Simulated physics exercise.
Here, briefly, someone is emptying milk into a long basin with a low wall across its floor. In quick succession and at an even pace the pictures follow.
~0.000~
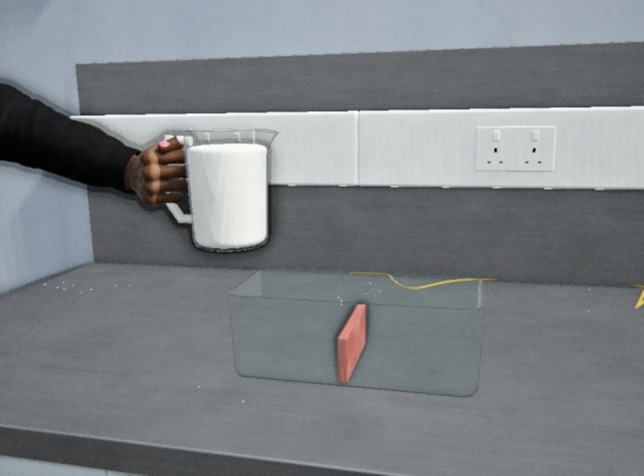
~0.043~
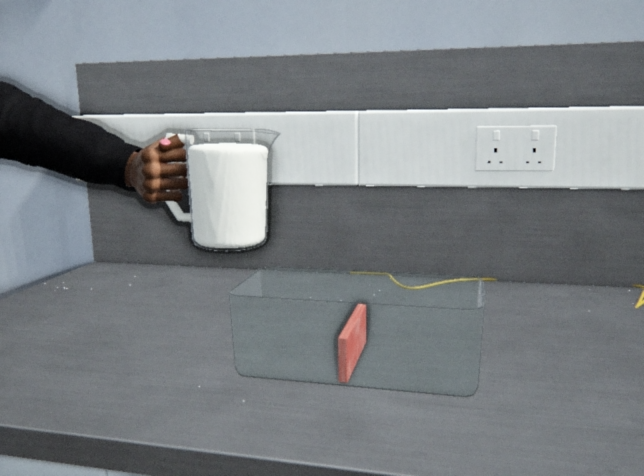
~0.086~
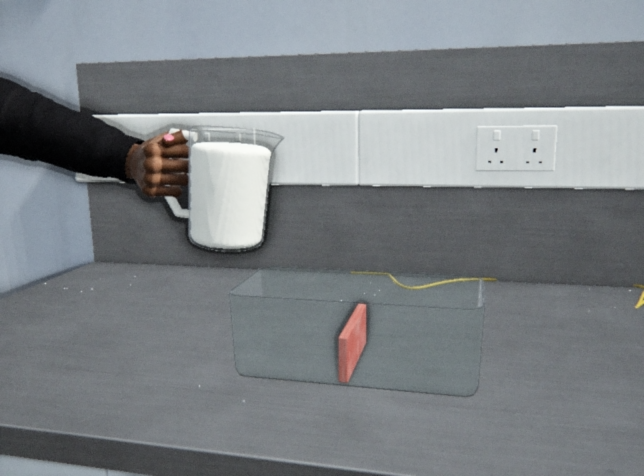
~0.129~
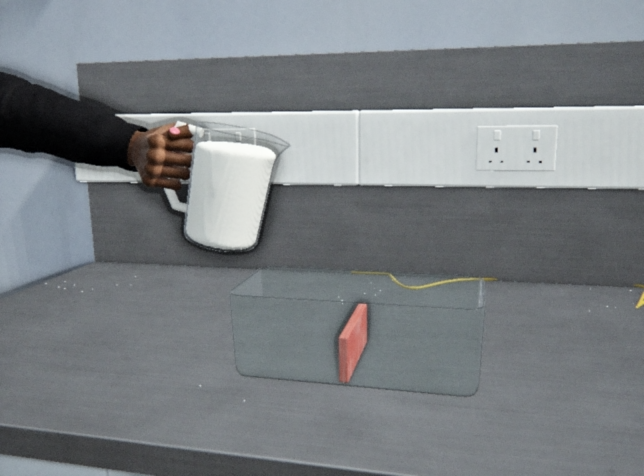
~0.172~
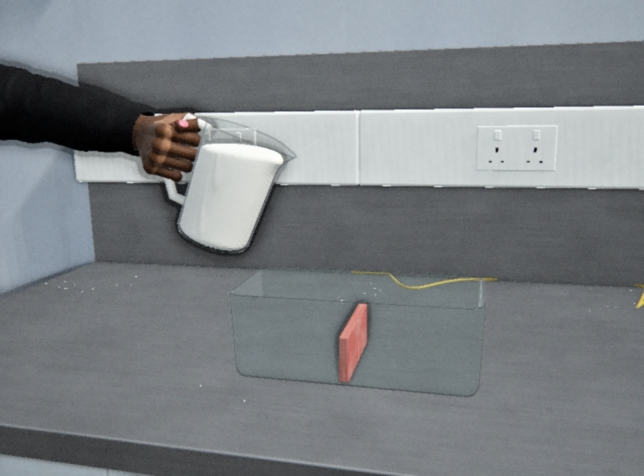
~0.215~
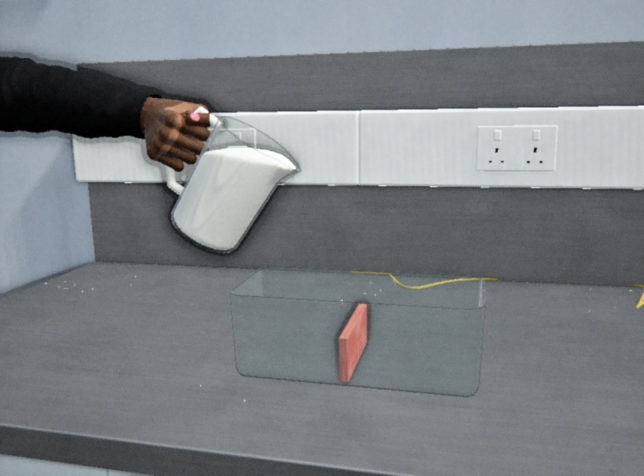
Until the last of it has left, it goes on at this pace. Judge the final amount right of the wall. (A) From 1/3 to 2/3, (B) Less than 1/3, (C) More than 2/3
Answer: B.
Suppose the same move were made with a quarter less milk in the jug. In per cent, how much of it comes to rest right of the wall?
Estimated share: Close to 5 per cent.
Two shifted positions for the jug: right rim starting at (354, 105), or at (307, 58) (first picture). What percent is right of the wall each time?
It would come to near 90 per cent, and then near 90 per cent.
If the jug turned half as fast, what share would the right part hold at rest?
Near 20 %.
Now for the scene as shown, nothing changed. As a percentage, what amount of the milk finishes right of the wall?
I'd put it near 15 per cent.
A moment on, the jug is tipped on its side and 66 per cent is still to pour, 9 is left of the wall and 5 right of it.
Next, the jug is tipped right over and 29 per cent is still to pour, 47 is left of the wall and 8 right of it.
Then the jug is tipped right over and 9 per cent is still to pour, 66 is left of the wall and 13 right of it.
Later the jug is tipped right over and 2 per cent is still to pour, 77 is left of the wall and 14 right of it.
At rest 80 per cent lies left of the wall, 14 right of it and 5 outside.
